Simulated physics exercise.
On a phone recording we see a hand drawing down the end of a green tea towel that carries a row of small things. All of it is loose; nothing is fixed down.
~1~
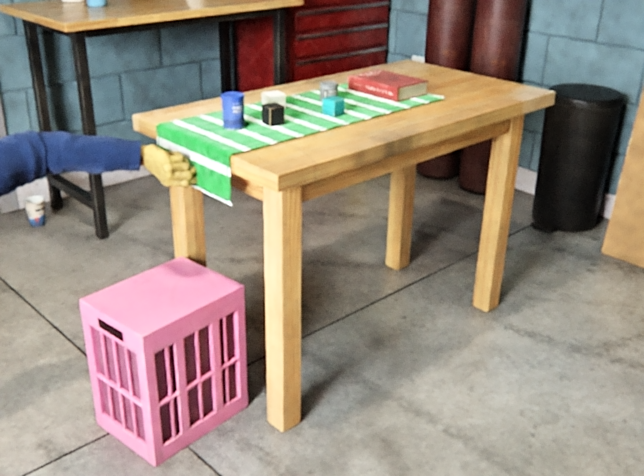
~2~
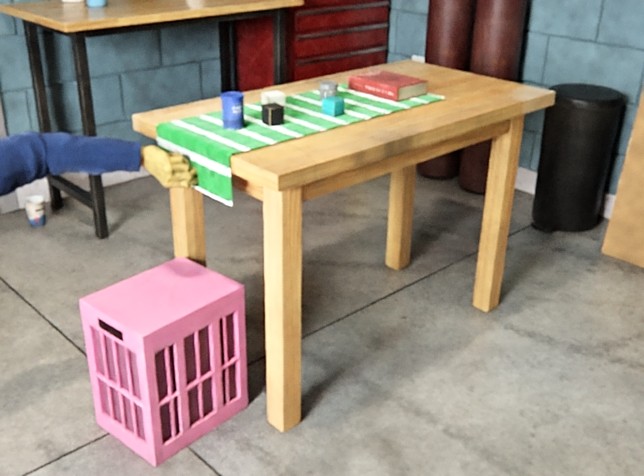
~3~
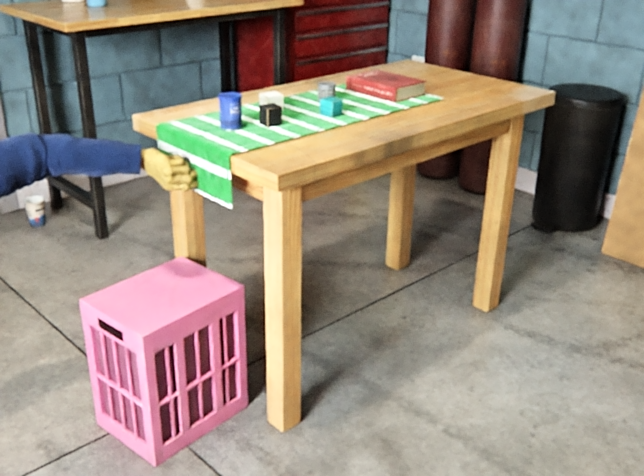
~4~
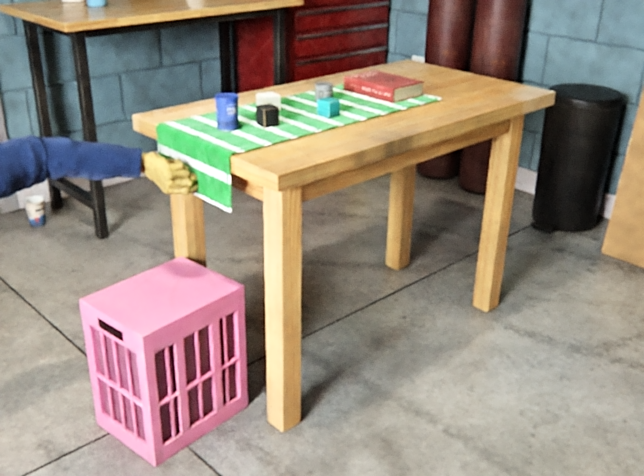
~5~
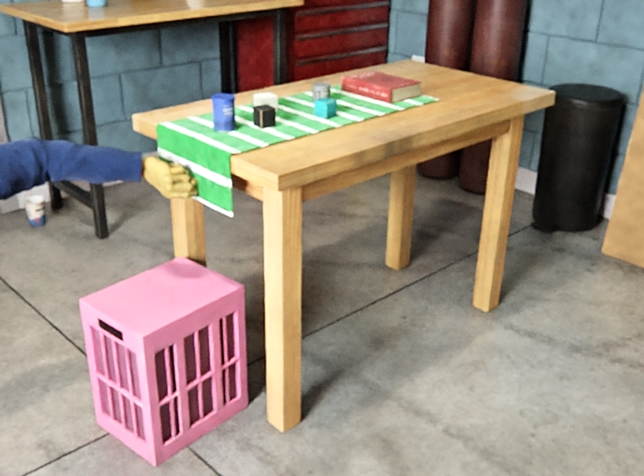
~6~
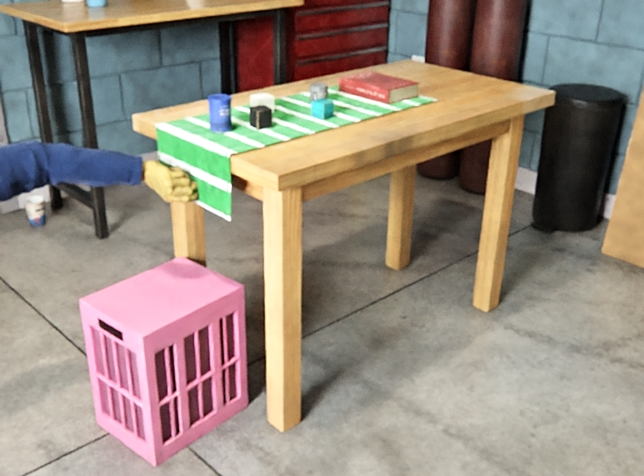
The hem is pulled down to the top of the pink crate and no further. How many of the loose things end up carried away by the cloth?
The cloth carries away two.
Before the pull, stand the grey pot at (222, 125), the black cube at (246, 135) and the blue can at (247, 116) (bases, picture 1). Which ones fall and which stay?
Of the three, the grey pot ends off the top, the black cube ends off the top and the blue can ends off the top.
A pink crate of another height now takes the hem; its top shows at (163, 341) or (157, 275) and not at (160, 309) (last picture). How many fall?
3 and 1.
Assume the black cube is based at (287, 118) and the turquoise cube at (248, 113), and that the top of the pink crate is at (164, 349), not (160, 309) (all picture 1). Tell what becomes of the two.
The black cube ends up off the top and the turquoise cube ends up off the top.
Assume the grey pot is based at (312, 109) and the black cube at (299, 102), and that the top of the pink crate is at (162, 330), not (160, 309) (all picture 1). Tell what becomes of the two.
Grey pot: Safe; black cube: Safe.
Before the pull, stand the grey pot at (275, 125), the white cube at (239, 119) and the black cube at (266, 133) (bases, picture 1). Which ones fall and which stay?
Here's what happens: The grey pot leaves its perch, the white cube leaves its perch, the black cube leaves its perch.
Soon after, hem near (195, 225); all still up.
Then, hem near (196, 268); blue can gone.
At rest, hem on the crate; blue can and black cube gone. Over the edge go two.
